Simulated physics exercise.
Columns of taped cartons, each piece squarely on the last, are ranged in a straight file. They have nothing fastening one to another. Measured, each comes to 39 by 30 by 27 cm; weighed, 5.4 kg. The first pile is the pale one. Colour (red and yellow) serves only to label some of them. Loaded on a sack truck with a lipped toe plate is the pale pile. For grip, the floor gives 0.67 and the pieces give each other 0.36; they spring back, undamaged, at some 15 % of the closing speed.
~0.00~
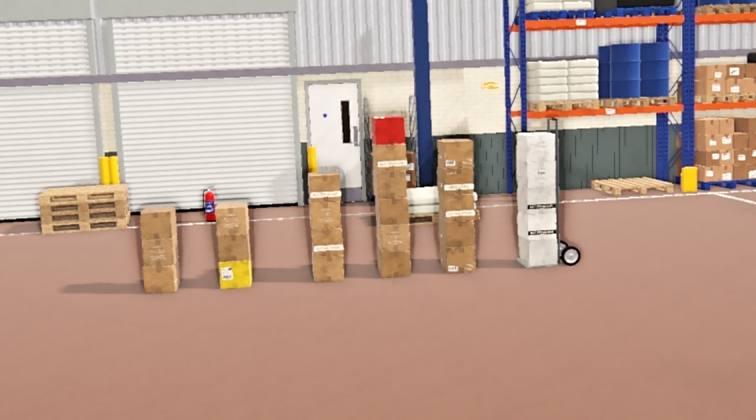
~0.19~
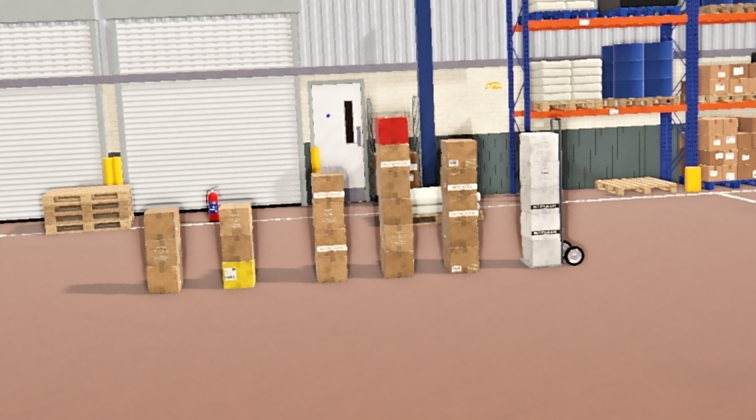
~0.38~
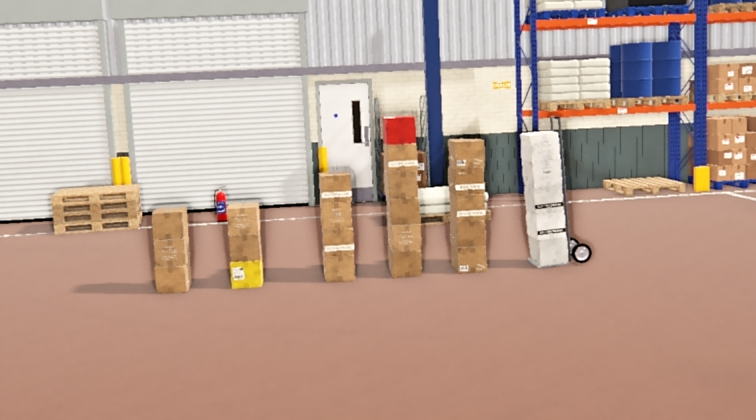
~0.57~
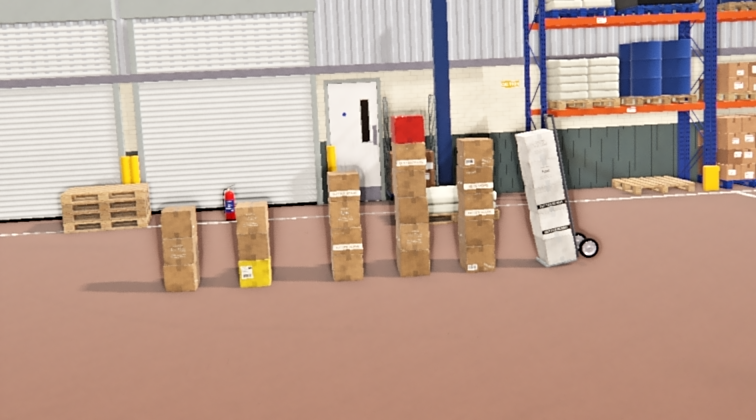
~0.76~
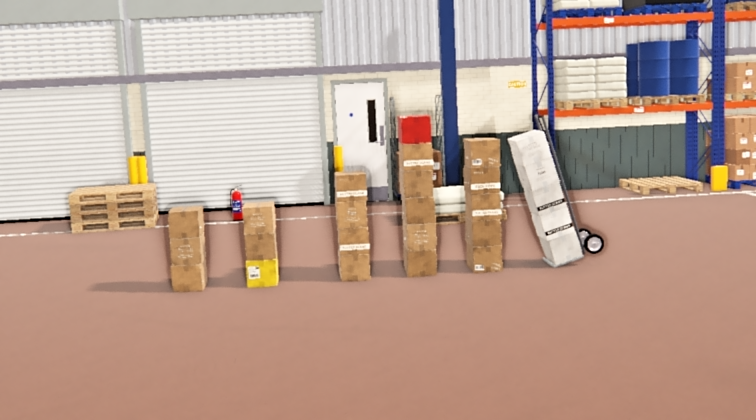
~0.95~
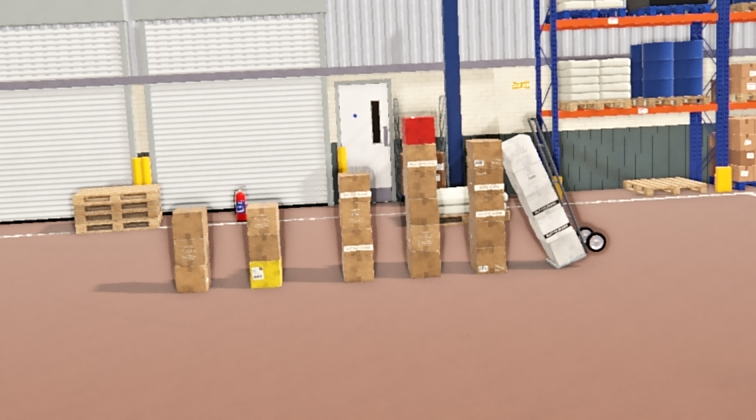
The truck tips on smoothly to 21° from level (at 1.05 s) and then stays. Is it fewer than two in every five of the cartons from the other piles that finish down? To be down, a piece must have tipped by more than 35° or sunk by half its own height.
No, it is more than two fifths.
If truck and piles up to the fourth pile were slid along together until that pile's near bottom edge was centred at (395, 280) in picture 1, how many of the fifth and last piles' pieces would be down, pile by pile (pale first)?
Then fifth pile 0 and last pile 0.
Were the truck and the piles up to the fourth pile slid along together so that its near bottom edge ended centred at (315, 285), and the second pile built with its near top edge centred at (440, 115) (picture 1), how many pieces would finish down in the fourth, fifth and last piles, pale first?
Result: Fourth pile 4, fifth pile 2, last pile 3.
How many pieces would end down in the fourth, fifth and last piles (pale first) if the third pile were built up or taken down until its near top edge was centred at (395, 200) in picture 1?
Down by pile: Fourth 3, fifth 2, last 0.
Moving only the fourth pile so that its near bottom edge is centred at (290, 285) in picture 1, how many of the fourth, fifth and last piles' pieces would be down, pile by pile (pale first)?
Fourth 3; fifth 3; last 3.
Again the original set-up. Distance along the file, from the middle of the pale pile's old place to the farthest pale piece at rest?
I'd say close to 130 cm along.
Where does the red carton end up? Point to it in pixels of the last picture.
It comes to rest around (153, 254) in the last view.
Around 1.54 s, 5 of the pale pile down; none of the 21 other cartons down, 6 disturbed.
Around 2.28 s, 5 of the pale pile down; 1 of the 21 other cartons down; red carton tipped 21°.
Around 2.84 s, 5 of the pale pile down; 15 of the 21 other cartons down; red carton tipped 26°, 42 cm lower.
Around 3.60 s, 5 of the pale pile down; 21 of the 21 other cartons down; red carton tipped 49°, 95 cm lower; yellow carton tipped 47°.
Finally (5.0 s), 5 of the pale pile down; 21 of the 21 other cartons down; red carton tipped 53°, 1.11 m lower; yellow carton tipped 45°. That is 100 per cent. Seen by the last camera, middles, red carton near (153, 254), yellow carton near (251, 265).
